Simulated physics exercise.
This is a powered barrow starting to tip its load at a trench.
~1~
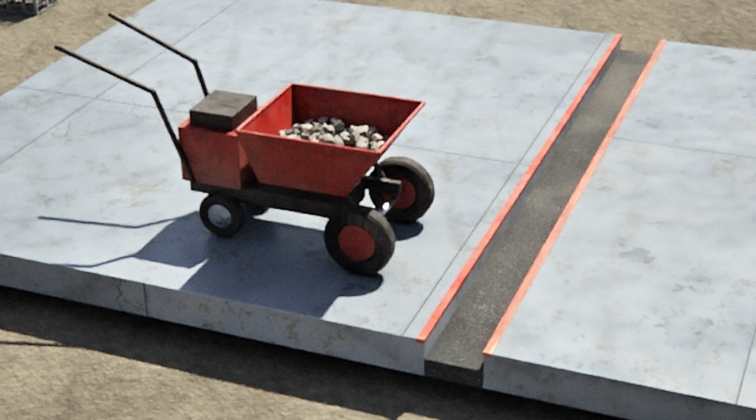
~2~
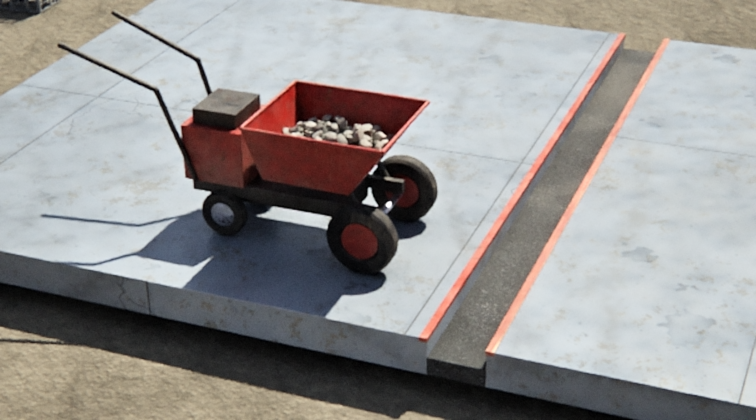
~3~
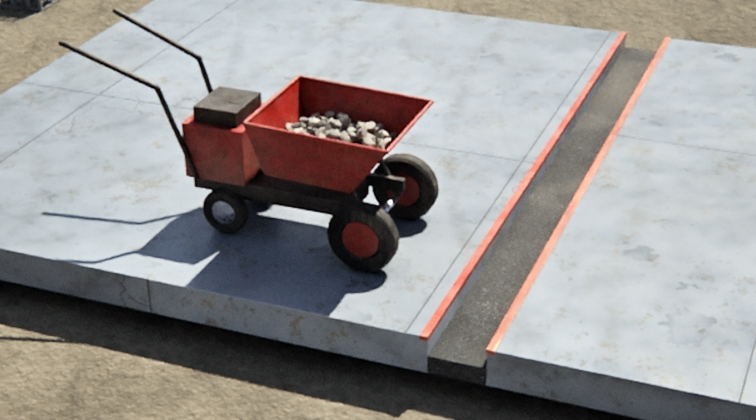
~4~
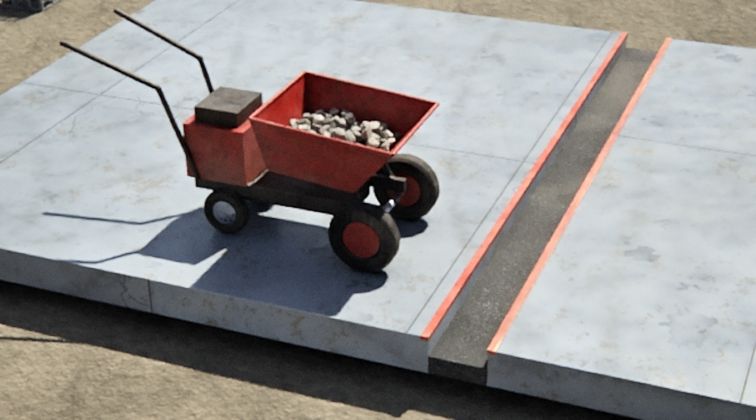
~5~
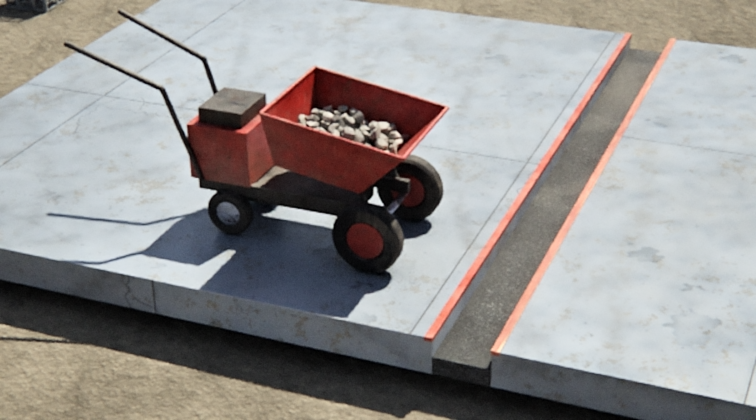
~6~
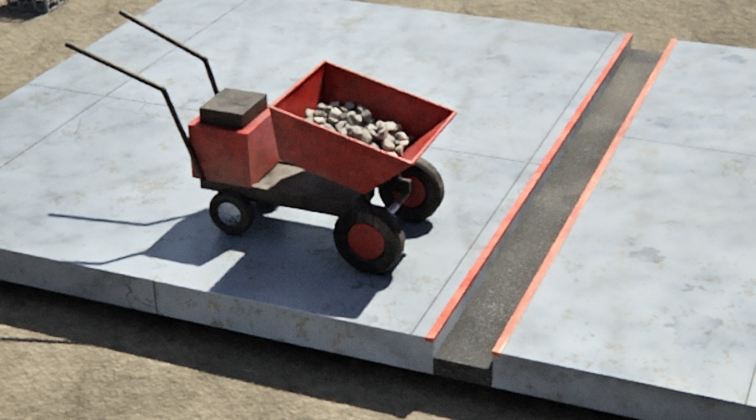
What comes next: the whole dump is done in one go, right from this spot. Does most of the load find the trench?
Result: Mostly in.
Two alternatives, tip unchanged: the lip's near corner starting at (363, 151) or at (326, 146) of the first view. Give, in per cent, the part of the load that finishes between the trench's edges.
You'd get 90 in a hundred the first time and 50 in a hundred the second.
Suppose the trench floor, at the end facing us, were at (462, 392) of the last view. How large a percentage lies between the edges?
That would give roughly 100 percent.
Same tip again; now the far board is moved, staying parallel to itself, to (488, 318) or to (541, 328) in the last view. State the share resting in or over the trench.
In order, some 50 and some 100 percent.
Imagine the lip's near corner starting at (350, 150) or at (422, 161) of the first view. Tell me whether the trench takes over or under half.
The first place leaves the greater portion between the edges, the second place the lesser portion.
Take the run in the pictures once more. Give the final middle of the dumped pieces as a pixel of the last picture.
I'd mark it at roughly (514, 272).
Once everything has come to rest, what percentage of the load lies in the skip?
Share in the skip: Around 0 %.
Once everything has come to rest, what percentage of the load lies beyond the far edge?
Roughly 10 per cent of the load.
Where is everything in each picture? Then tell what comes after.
The first picture shows lip of the skip near (378, 154), level; top of the load near (323, 142), broken stones; first edge of the trench near (439, 311); far edge near (504, 324), the trench under half as wide as the skip, and shallow for its width.
The second picture shows lip of the skip near (382, 153), level; top of the load near (327, 140).
The third picture shows lip of the skip near (386, 153), tipped barely; top of the load near (330, 137).
The fourth picture shows lip of the skip near (392, 155), tipped barely; top of the load near (334, 135).
The fifth picture shows lip of the skip near (402, 159), tipped a little; top of the load near (325, 126).
The sixth picture shows lip of the skip near (411, 164), tipped a little; top of the load near (333, 122); first edge of the trench near (448, 310); far edge near (513, 323).
Shortly afterwards, skip tipped steeply; the whole lot in the skip.
Next, skip tipped right over; all but a few in the skip; a little in or heaped over the trench; only a few falling.
Some moments later, skip tipped right over; a little in the skip; the bulk in or heaped over the trench; a little beyond it.
In the end, skip tipped right over; only a few short of the trench; all but a few in or heaped over the trench; a little beyond it.
